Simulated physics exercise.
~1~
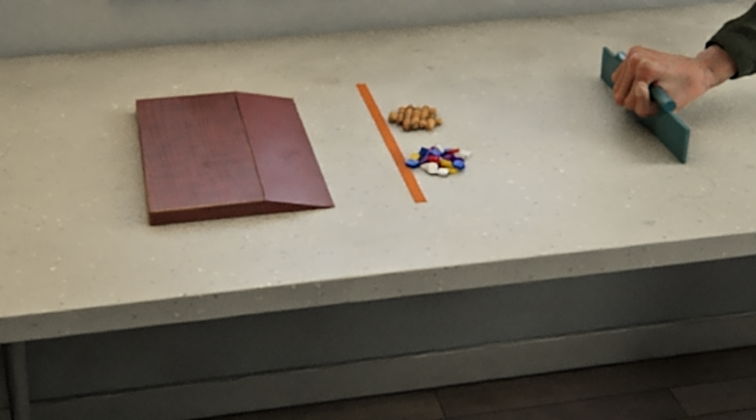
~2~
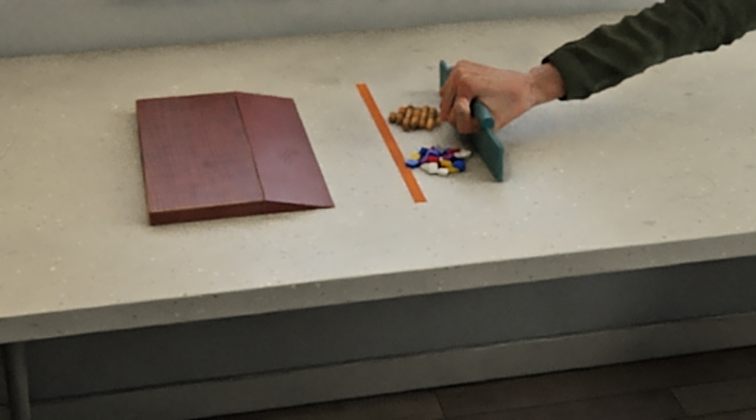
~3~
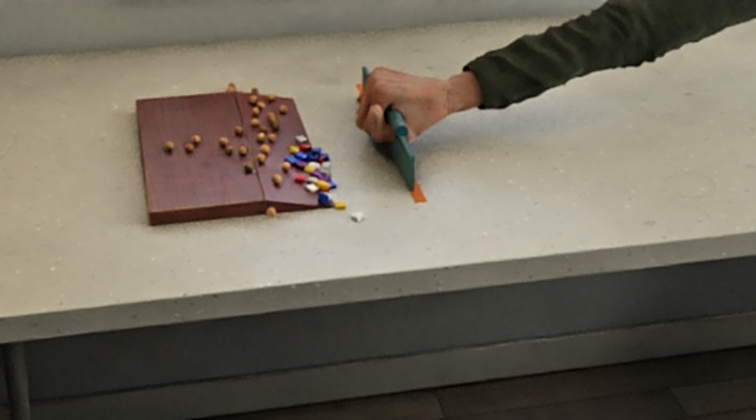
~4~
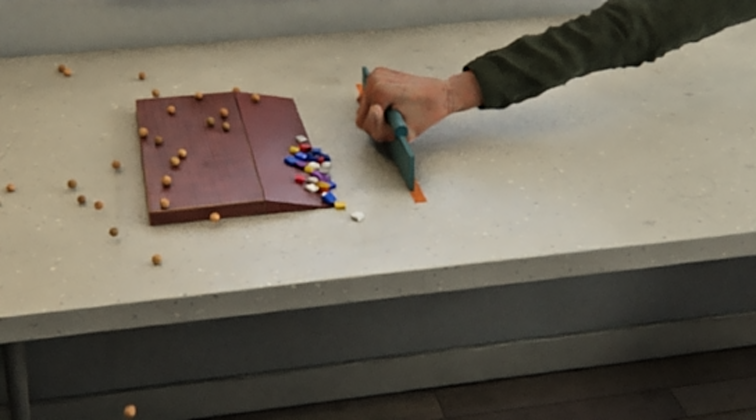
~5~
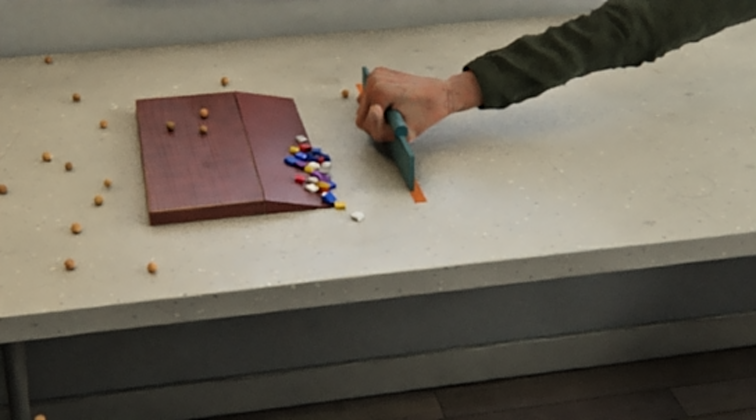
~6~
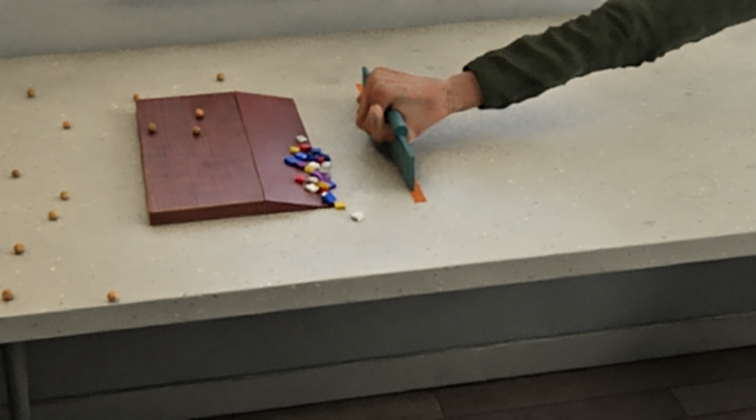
A hand's green scraper sweeps left, scattering brown beads past the ramp; colourful bits stay low.
